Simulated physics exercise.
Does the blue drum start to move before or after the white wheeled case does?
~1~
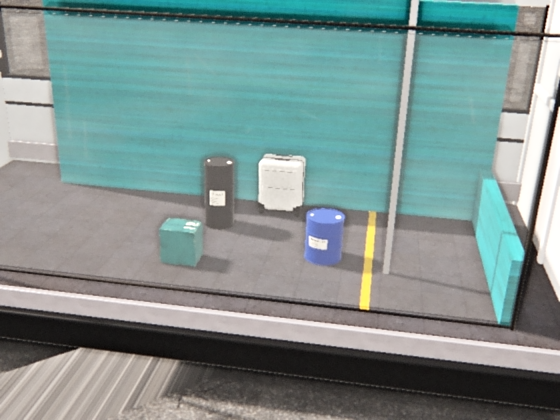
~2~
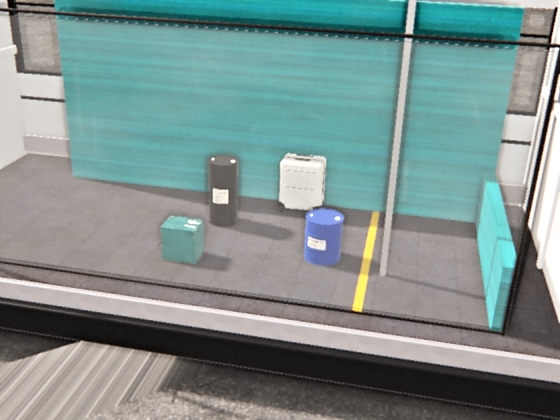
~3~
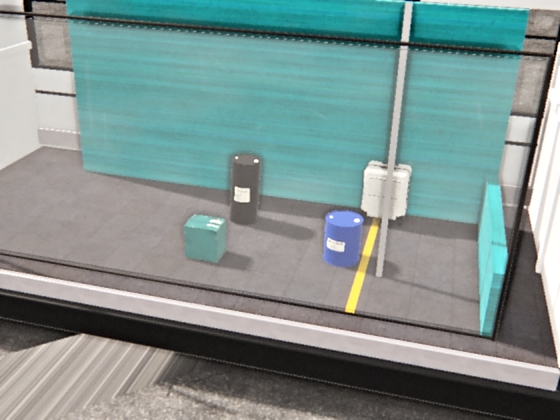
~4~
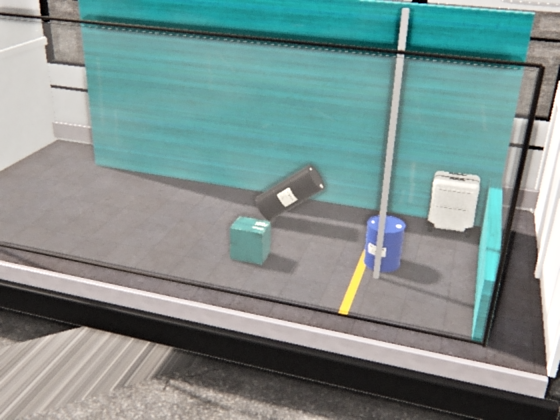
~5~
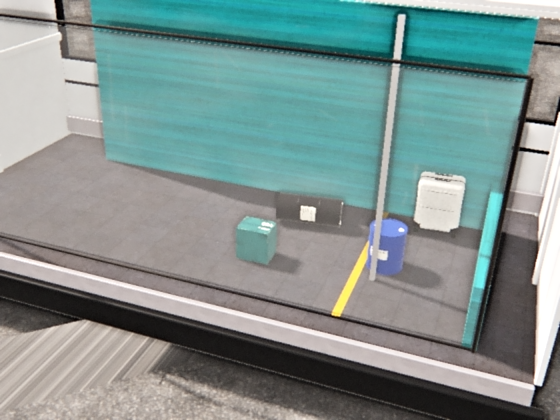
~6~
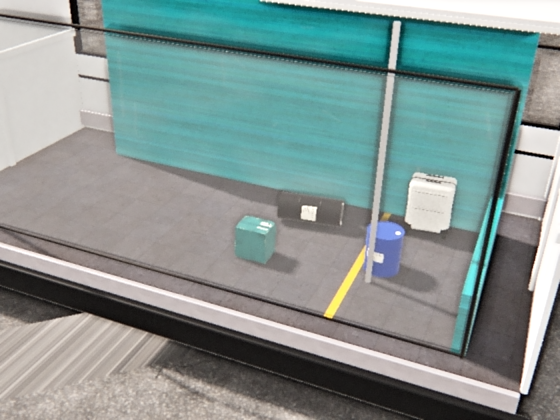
The blue drum starts to move after the white wheeled case. The case is already rolling right while the drum still stands in its place.
A grey-floored bay with a teal back wall, an upright pole and a yellow floor line is seen from above through a clear front, as the view drifts slightly sideways. A teal carton and a black drum stand to the left, with a white wheeled case and a blue drum nearer the line. The case rolls right first, then the carton and both drums slide right too. The case crosses the line towards the right wall, the blue drum crosses as well, and the black drum tips over. The case eases back slightly, still beyond the line, while the carton and the fallen black drum rest short of it.
